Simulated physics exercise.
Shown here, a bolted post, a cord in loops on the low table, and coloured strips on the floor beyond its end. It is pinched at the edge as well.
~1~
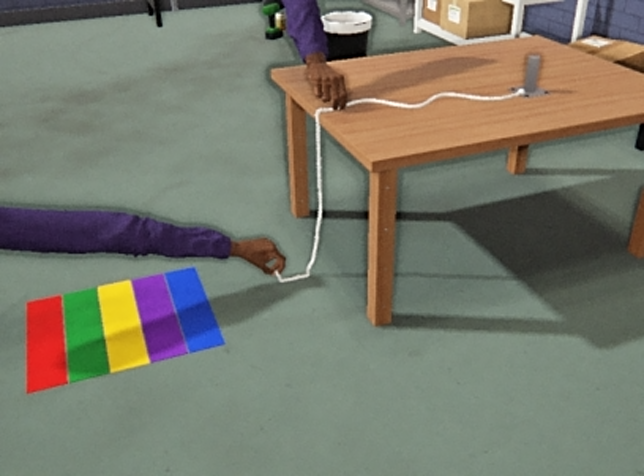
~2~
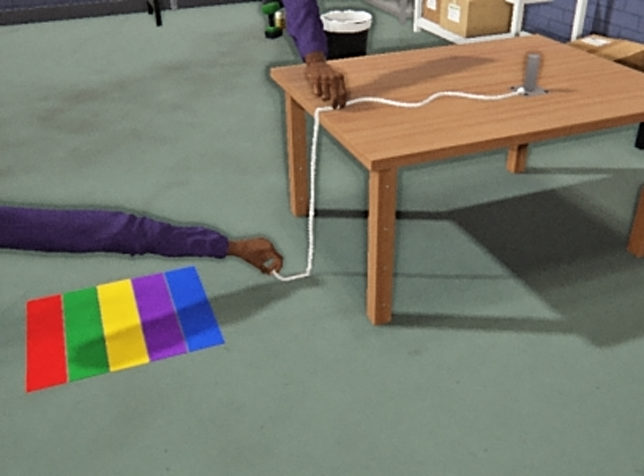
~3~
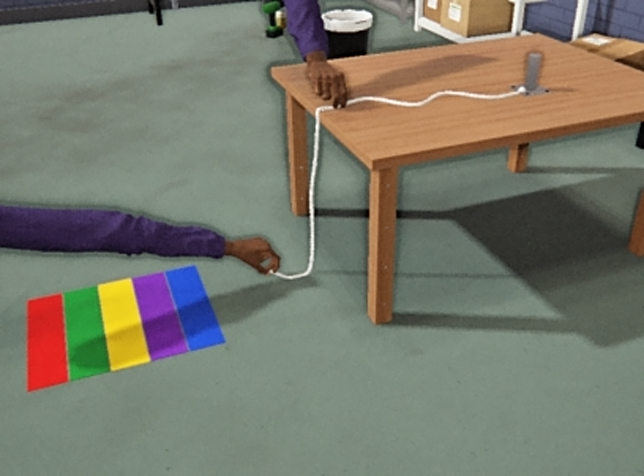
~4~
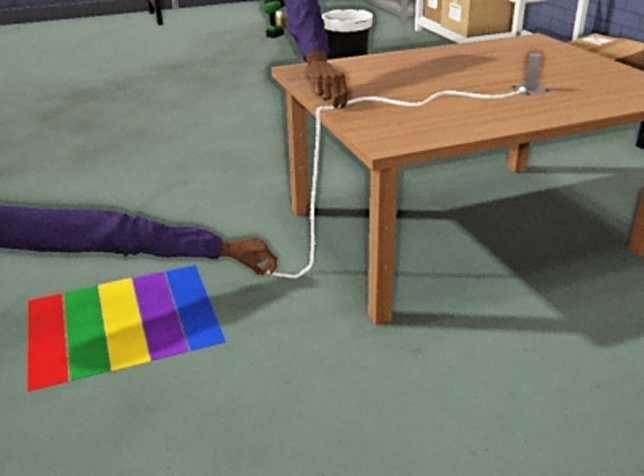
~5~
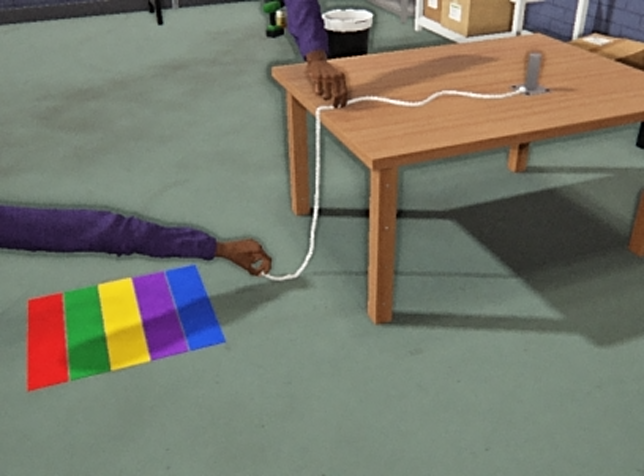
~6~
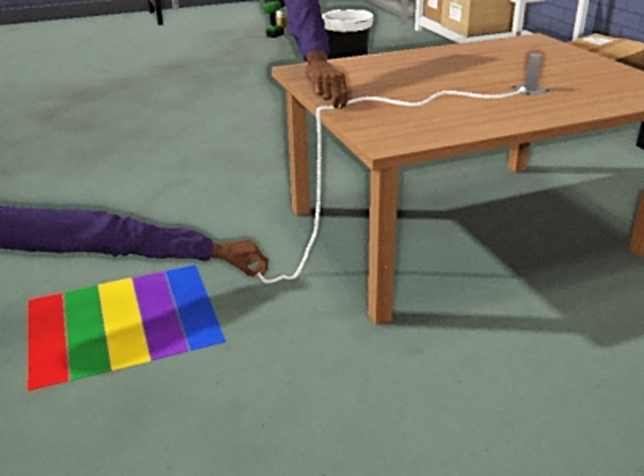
On the floor by a table, a hand draws a cord's end slightly left.
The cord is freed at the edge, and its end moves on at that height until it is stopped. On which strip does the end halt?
The end stops over the yellow strip.
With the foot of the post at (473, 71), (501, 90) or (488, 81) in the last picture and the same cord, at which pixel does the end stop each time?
In that order: (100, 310), (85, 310) and (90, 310).
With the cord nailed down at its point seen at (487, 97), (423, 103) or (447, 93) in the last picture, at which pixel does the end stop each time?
Near (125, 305), (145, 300) and (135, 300).
Soon after, end near (177, 292); over blue.
After that, end near (141, 300); over purple.
At the stop, end near (120, 305); over yellow. It gets as far as the yellow strip.
